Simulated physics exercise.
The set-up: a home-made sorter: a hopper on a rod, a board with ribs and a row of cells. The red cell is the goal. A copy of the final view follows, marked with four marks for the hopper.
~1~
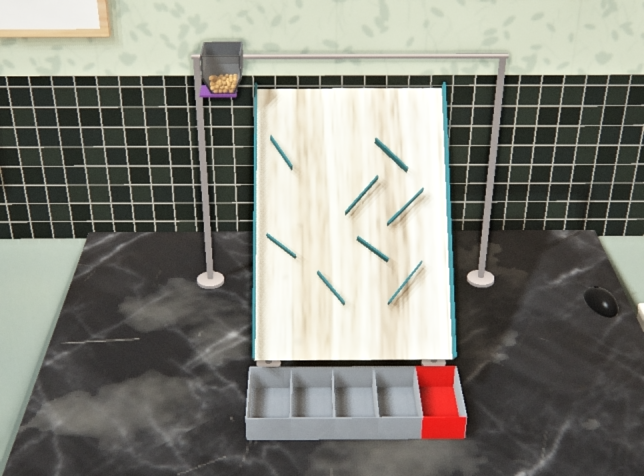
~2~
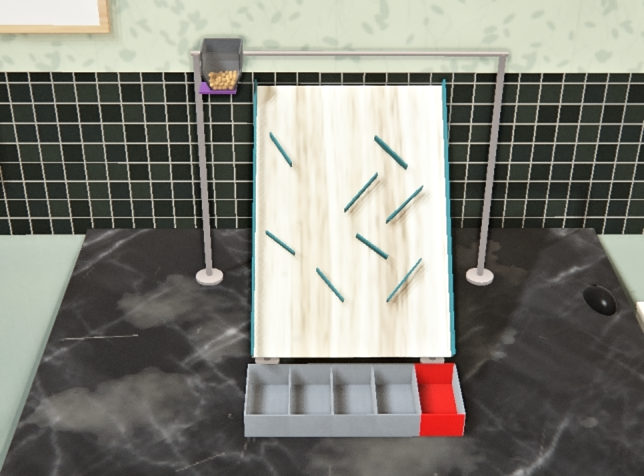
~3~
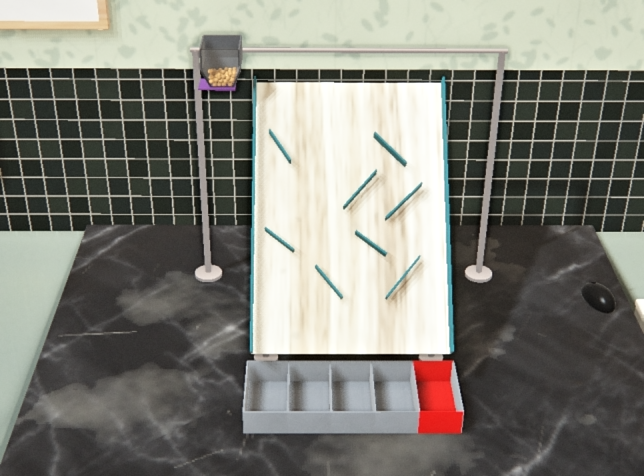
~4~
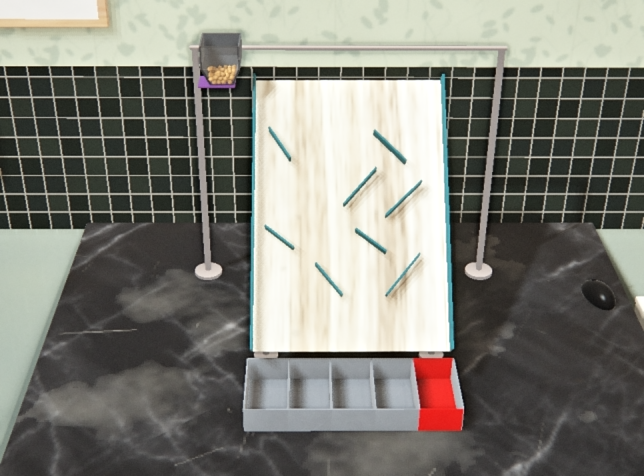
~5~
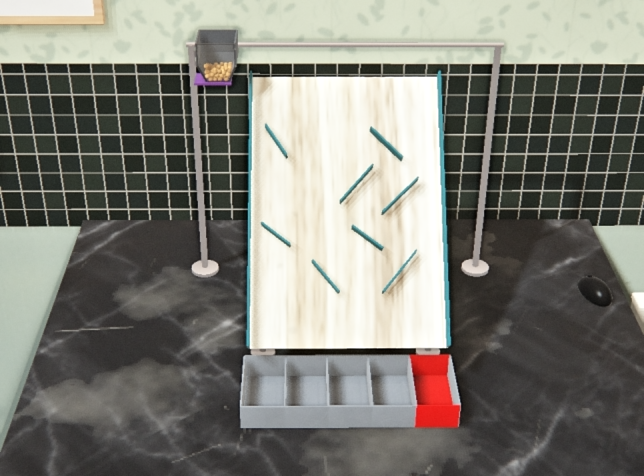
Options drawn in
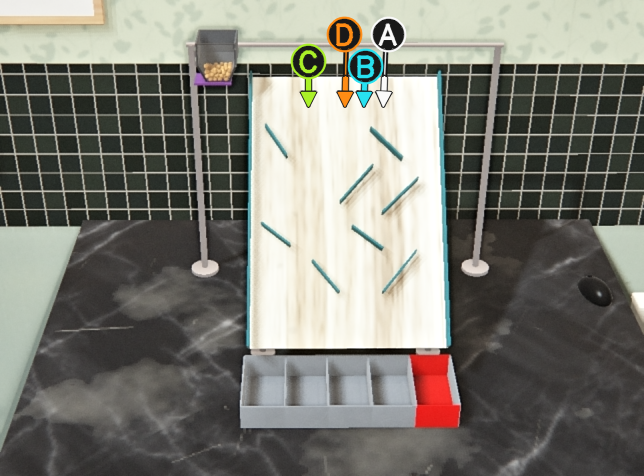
The view shifts very slightly while nothing in the set-up visibly moves: a hopper of round wooden beads sits at the upper left on a rod, beside an upright board with teal ribs above a row of grey cells and one red cell.
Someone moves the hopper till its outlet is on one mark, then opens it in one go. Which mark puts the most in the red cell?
Go for A.
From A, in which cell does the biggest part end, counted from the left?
The fifth from the left.
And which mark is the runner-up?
The answer is B.
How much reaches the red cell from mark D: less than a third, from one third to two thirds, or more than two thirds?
Mark D gives less than a third.
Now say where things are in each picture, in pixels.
The first picture shows hopper at (225, 84), round wooden beads, door shut.
The second picture shows ribs (270, 132) to (291, 163), (375, 135) to (408, 166), (345, 209) to (378, 172).
The third picture shows ribs (386, 217) to (422, 182), (265, 227) to (294, 249), (356, 230) to (387, 253).
The fourth picture shows ribs (316, 262) to (343, 294), (387, 294) to (420, 253).
The fifth picture shows red cell at (437, 415), number 5 of 5 from the left.
On the marked copy, mark A meets the board at (383, 101); mark B meets the board at (364, 101); mark C meets the board at (308, 101); mark D meets the board at (345, 101).
With A, about half in the red cell, about a third in other cells, a small part outside the box.
With B, about a quarter in the red cell, about half in other cells, about a quarter outside the box.
With C, a small part in the red cell, most in other cells, a small part outside the box.
With D, a stray few in the red cell, most in other cells, about a quarter outside the box.
